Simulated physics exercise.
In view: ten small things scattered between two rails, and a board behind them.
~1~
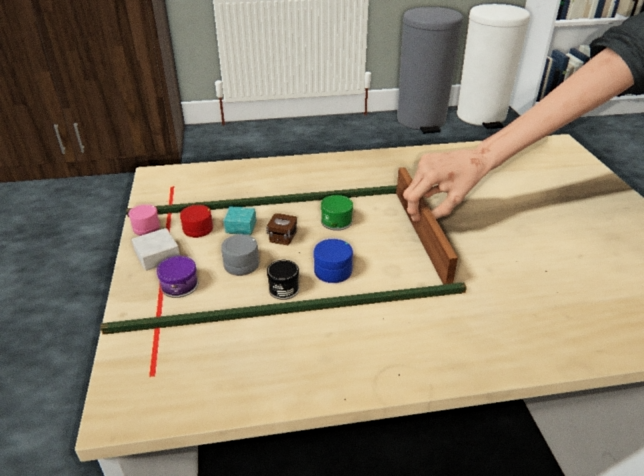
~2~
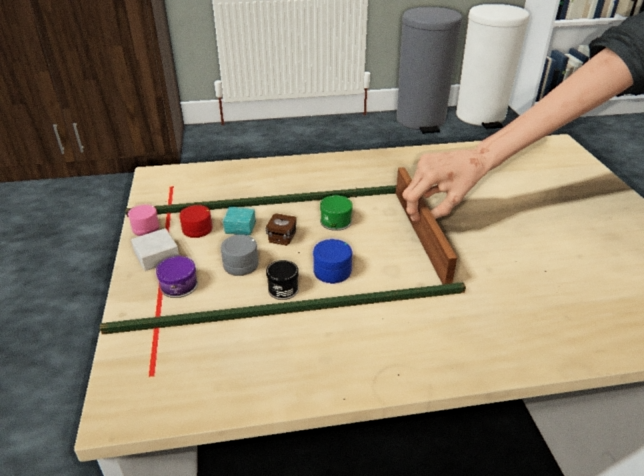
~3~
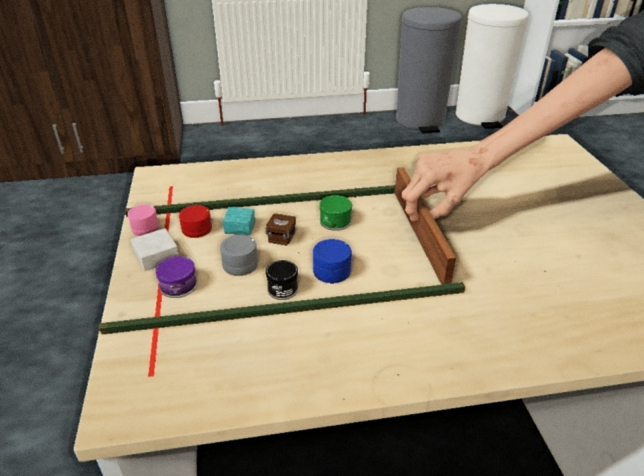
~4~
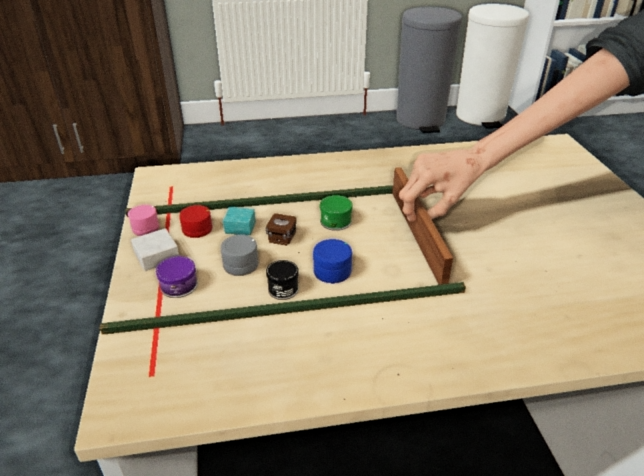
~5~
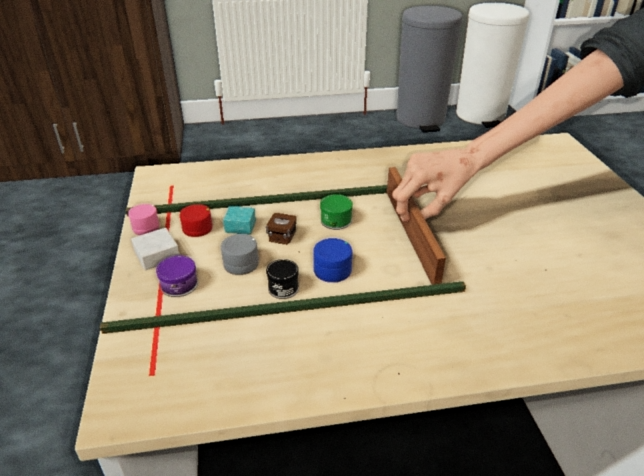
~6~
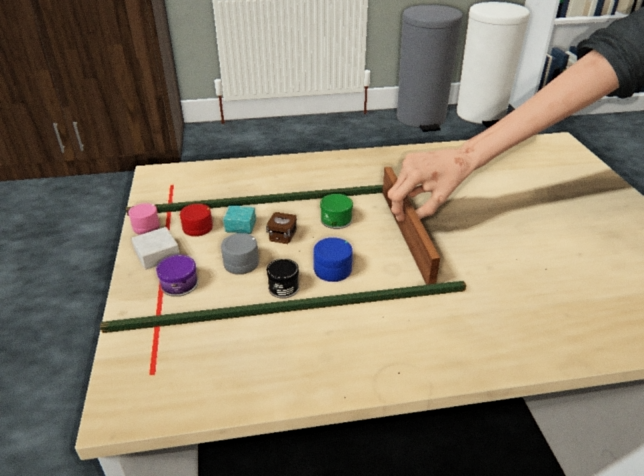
A hand reaching in from the right holds a brown board upright on a pale wooden table, seen from above at an angle in a room with a radiator and two bins. Between two dark green rails sit ten small objects, pink, white and purple near a red line at left, green and blue nearest the board. The board slides slightly left, while the objects and camera stay still.
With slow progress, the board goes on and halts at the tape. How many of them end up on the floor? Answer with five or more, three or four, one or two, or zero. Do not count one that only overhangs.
The count that falls is three or four.
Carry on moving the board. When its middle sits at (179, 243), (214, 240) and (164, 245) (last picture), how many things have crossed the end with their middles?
First 2, then 1, finally 4.
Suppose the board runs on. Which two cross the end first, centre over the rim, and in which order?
In order: The pink lid, the red lid.
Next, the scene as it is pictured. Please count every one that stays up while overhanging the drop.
Count: 2.
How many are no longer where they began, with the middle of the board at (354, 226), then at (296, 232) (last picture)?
Counts: 1, 4.
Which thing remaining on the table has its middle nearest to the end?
Nearest at the end: The turquoise block.
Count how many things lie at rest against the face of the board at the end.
That makes 4.
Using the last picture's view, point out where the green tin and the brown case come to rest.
Roughly at (149, 226) and at (151, 246), in that order.
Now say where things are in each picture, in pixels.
The first frame shows pink lid (145, 220); white block (156, 249); purple tin (178, 277); board (423, 221); tape (164, 261).
The second frame shows white block (156, 249); red lid (196, 221).
The third frame shows purple tin (177, 277); blue lid (332, 261).
The fourth frame shows pink lid (144, 220); brown case (282, 230).
The fifth frame shows white block (156, 249); grey lid (240, 254).
The sixth frame shows pink lid (144, 219); white block (156, 248); purple tin (178, 276); board (408, 221); tape (164, 260).
Early on, none off yet; pink lid at rest near (144, 219); white block at rest near (156, 248); purple tin at rest near (178, 276).
A while later, none off yet; pink lid travelled a little near (135, 219); white block at rest near (156, 248); purple tin at rest near (177, 276).
Finally, the number that fall off is three or four; lost, red lid, purple tin, white block and pink lid.
